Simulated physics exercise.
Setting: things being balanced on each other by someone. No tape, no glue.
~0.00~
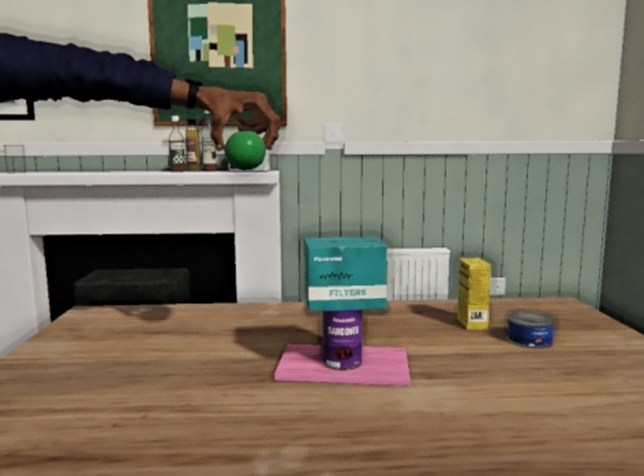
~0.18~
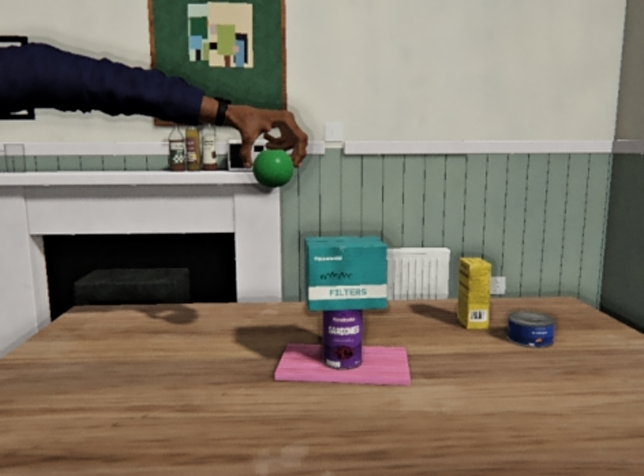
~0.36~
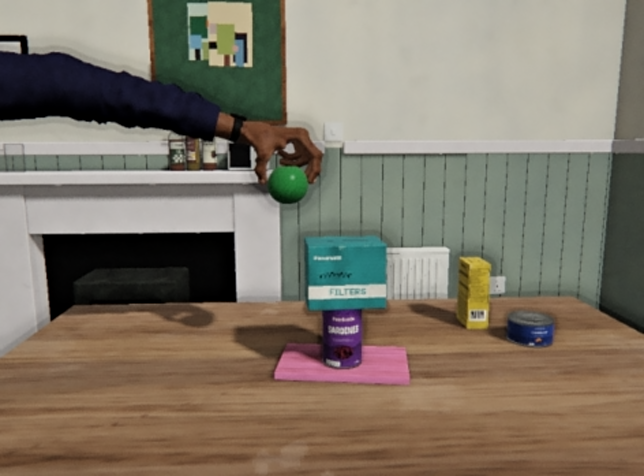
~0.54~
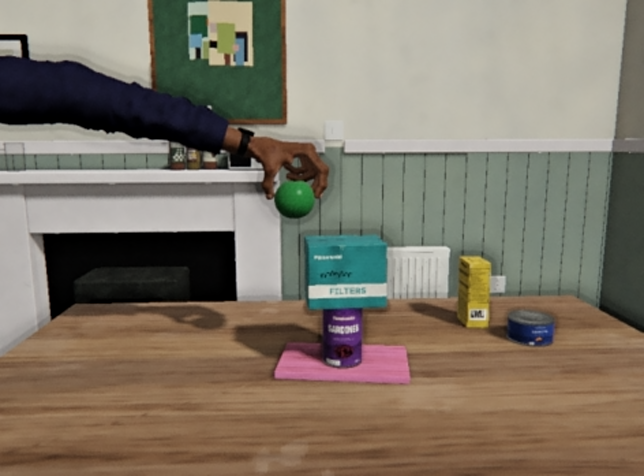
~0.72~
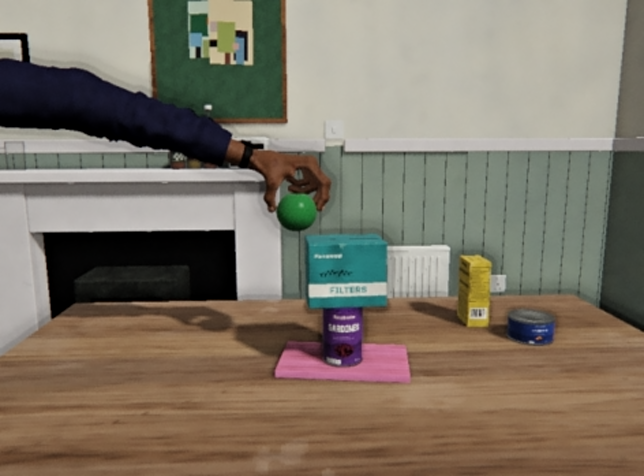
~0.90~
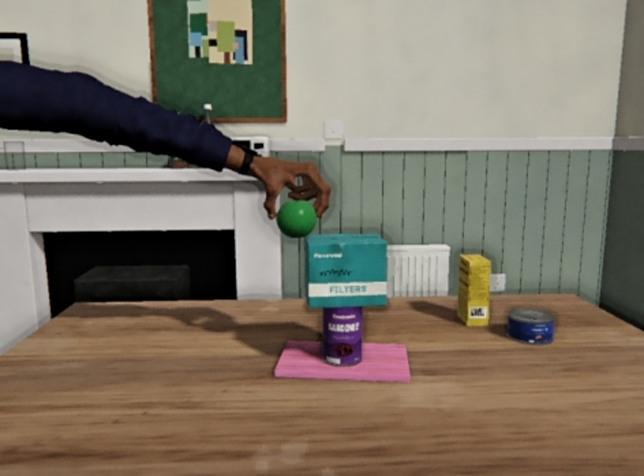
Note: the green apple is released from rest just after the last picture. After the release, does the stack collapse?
Short answer: It's not safe.
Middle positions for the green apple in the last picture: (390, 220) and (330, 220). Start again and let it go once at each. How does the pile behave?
Attempt one, the pile falls over; attempt two, it survives.
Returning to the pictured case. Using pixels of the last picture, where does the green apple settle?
Around (139, 347).
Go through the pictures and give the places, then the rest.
In the first frame, coming down; green apple (245, 151); pink board (344, 363).
In the second frame, coming down; green apple (273, 168); yellow carton (473, 293).
In the third frame, coming down; green apple (287, 185); purple tin (342, 333).
In the fourth frame, coming down; green apple (295, 199); turquoise box (344, 271).
In the fifth frame, coming down; green apple (297, 212); blue tub (531, 327).
In the sixth frame, set down, still held; green apple (296, 219); pink board (344, 360).
After 1.20 s, green apple now fallen.
After 1.40 s, things are still on the move.
After 1.50 s, as before.
After 2.50 s, nothing new.
In the end (4.0 s), fallen, green apple; the other 5 unmoved. At the end, from the last picture's camera, green apple near (138, 347). The pile gives way.
